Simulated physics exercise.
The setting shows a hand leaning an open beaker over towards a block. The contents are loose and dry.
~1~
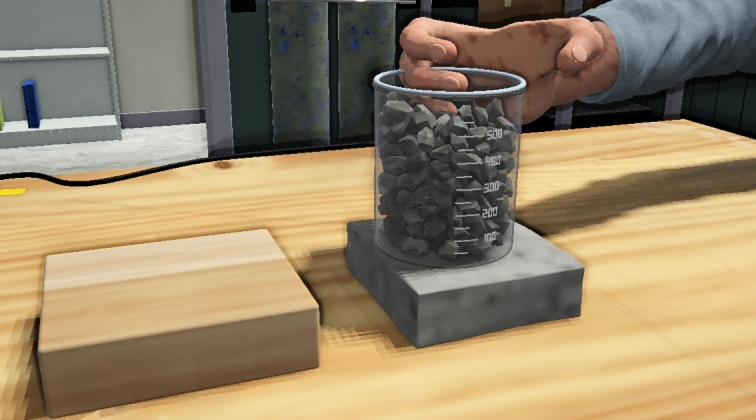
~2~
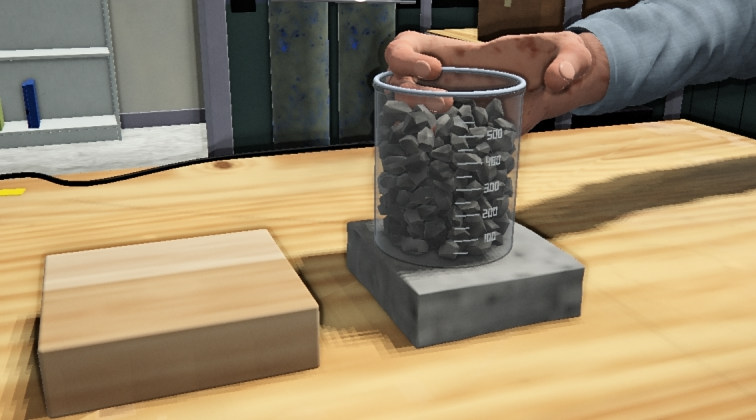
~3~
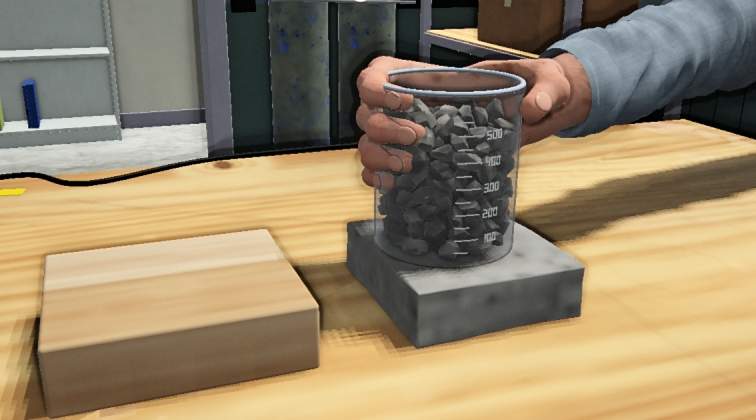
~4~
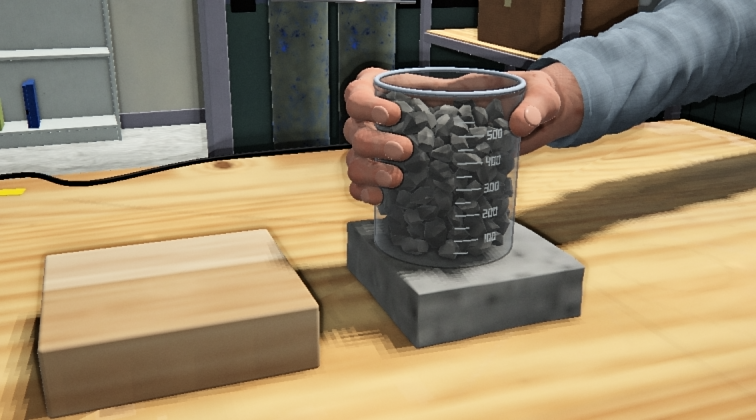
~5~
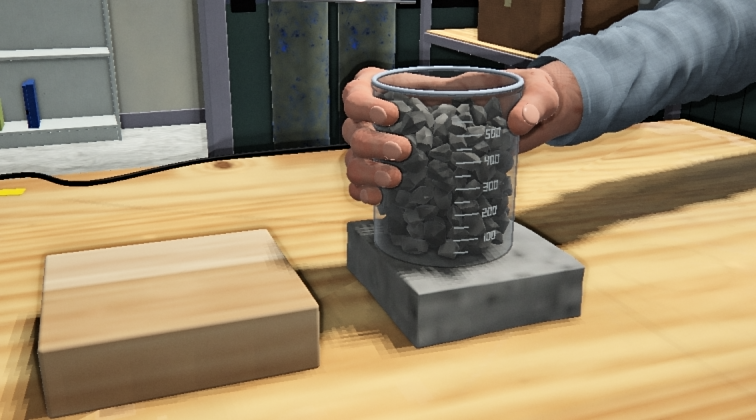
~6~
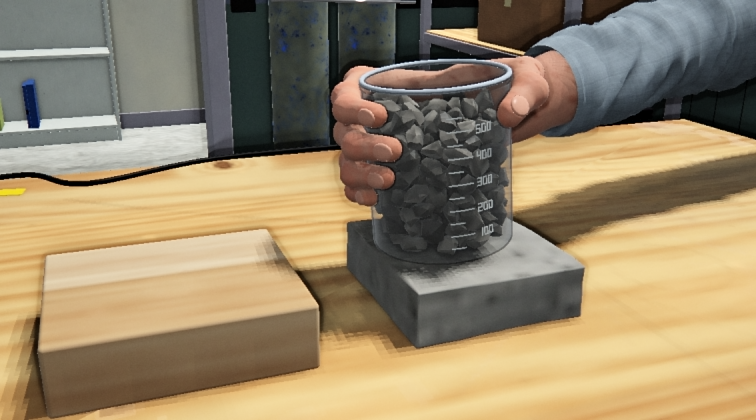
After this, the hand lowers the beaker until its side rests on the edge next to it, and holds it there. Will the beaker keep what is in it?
Some falls out.
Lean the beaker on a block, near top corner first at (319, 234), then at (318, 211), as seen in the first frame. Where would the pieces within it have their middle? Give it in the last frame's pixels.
One: (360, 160). Two: (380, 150).
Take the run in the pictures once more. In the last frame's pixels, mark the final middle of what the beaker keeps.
Approximately (313, 202).
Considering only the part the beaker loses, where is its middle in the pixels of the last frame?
Near (169, 273).
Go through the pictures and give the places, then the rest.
The first frame shows beaker near (446, 163), nearly full of bits of gravel; block near (175, 309), its top about level with the beaker's foot.
The second frame shows beaker near (446, 163), upright; rim near (382, 85); top of the contents near (441, 121).
The third frame shows beaker near (446, 163), upright; rim near (382, 85); block near (175, 309).
The fourth frame shows beaker near (446, 163), upright; rim near (382, 85); top of the contents near (441, 121).
The fifth frame shows beaker near (445, 162), upright; rim near (379, 85); block near (175, 309).
The sixth frame shows beaker near (439, 157), leaning 5°; rim near (366, 86); block near (175, 309), its top about level with the beaker's foot.
Then, 0.77 s on from there, the beaker leans 45°; everything is still inside.
Then, 1.44 s on from there, the beaker leans 79°; a stray few of the bits of gravel out of it.
Then, 2.01 s on from there, the beaker rests on the block at 88°; a small part of the bits of gravel out of it.
In the end, the beaker rests on the block at 88°; a small part of the bits of gravel out of it.
